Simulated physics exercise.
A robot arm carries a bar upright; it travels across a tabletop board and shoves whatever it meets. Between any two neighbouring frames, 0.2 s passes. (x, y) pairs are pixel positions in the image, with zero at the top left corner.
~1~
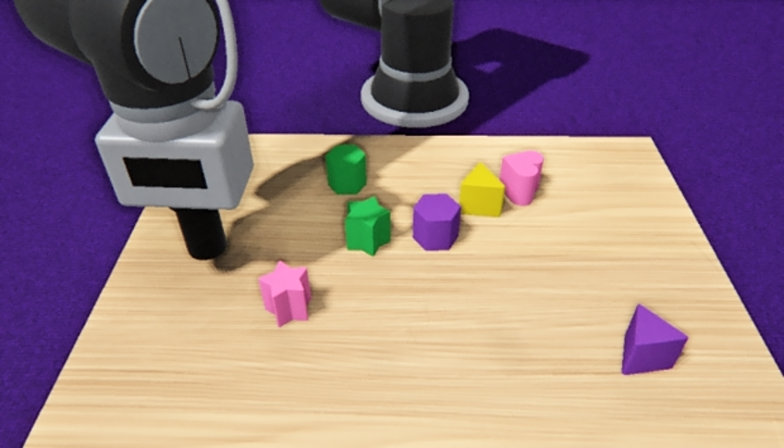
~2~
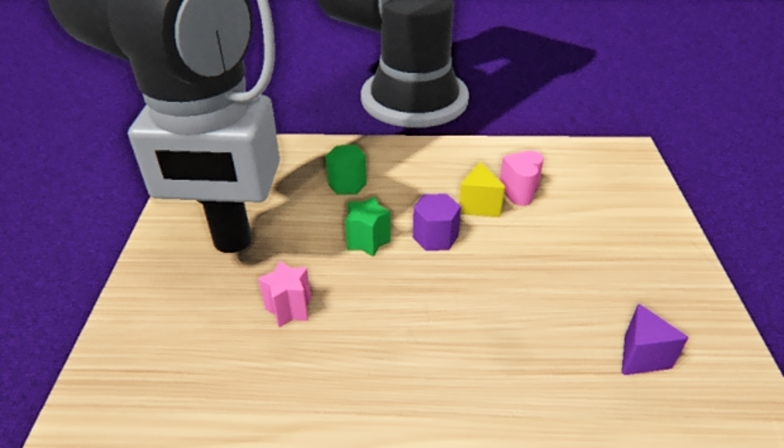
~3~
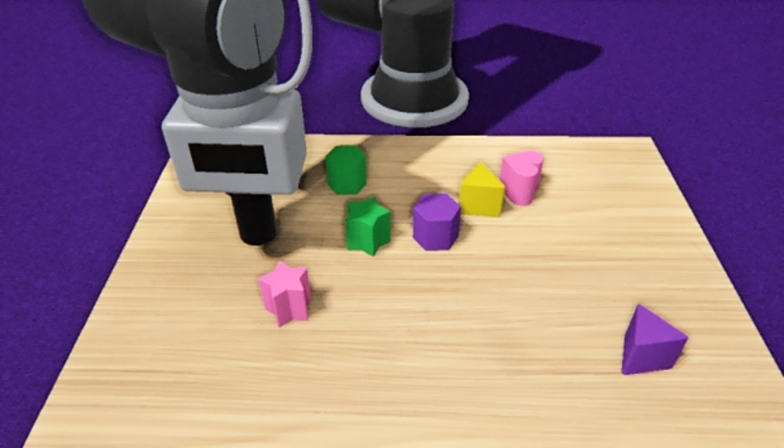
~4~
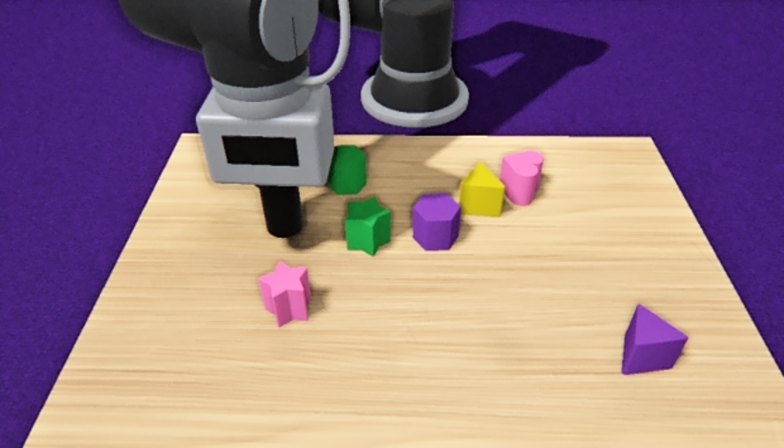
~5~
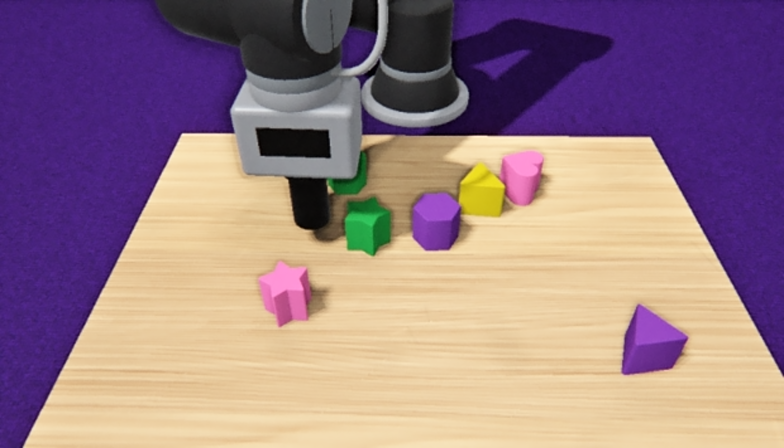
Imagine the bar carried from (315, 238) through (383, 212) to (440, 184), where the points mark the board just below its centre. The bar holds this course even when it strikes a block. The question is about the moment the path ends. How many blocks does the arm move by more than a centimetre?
My guess is one.
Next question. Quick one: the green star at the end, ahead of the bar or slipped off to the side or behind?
My guess is it ends up beside or behind the bar.
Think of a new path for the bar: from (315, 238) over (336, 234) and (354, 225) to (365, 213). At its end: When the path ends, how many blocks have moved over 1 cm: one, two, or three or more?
Number moved: 1.
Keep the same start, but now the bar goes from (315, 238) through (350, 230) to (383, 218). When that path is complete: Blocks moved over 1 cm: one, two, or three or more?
It looks like one block will be pushed more than about 1 cm.
The first path, step by step. One third of the way, bar (361, 200); green star (380, 207), turned 50° clockwise.
Two thirds of the way, bar (404, 183); green star (384, 206), turned 70° clockwise.
At the end, bar (442, 165); green star (384, 206), turned 70° clockwise; purple hexagonal block in place.
